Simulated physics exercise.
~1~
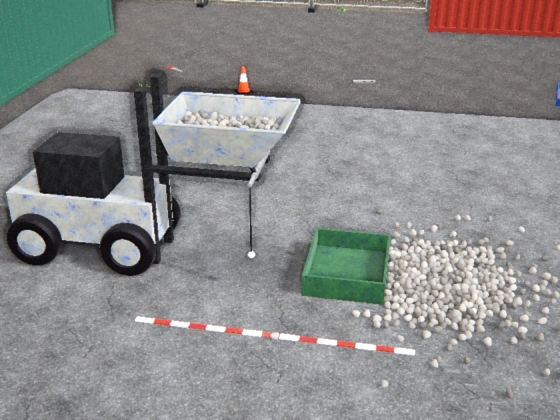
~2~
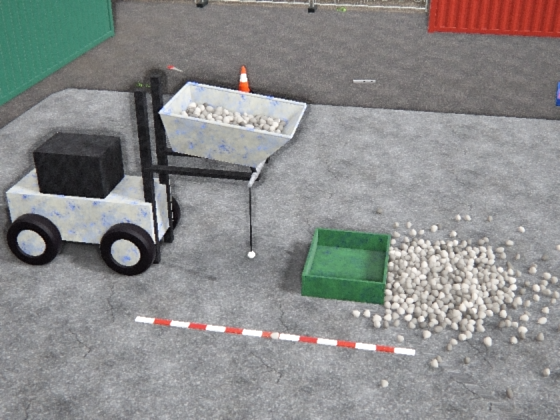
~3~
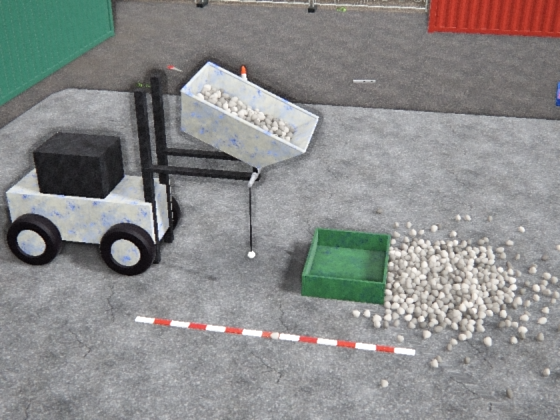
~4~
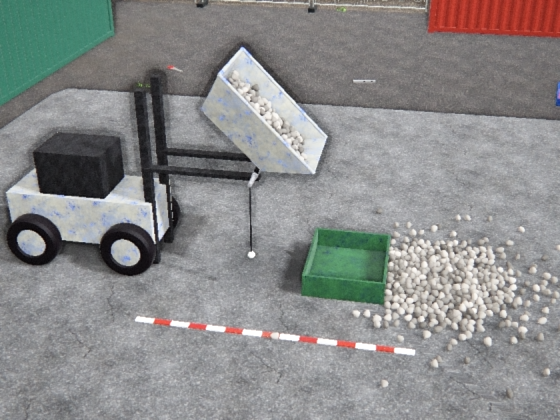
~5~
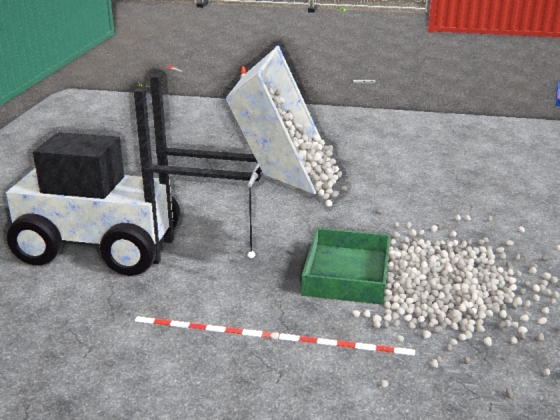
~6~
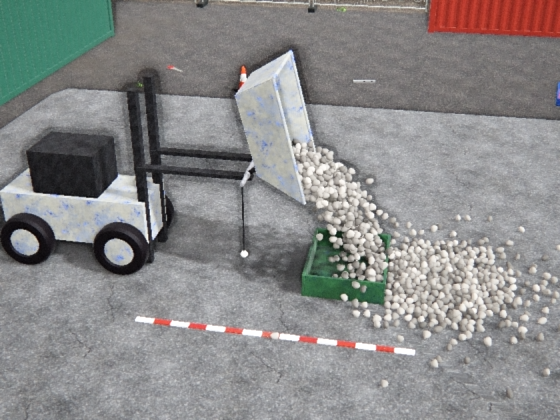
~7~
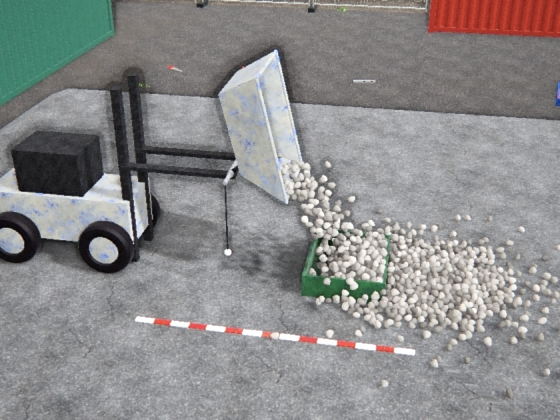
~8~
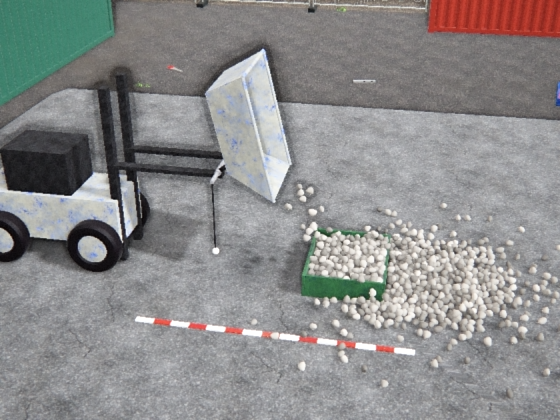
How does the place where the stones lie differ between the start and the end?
At the start the stones are split between the raised skip and a loose heap to the right of the green bin. At the end they lie in the bin and on the ground around it, so as a whole they sit lower and further to the right.
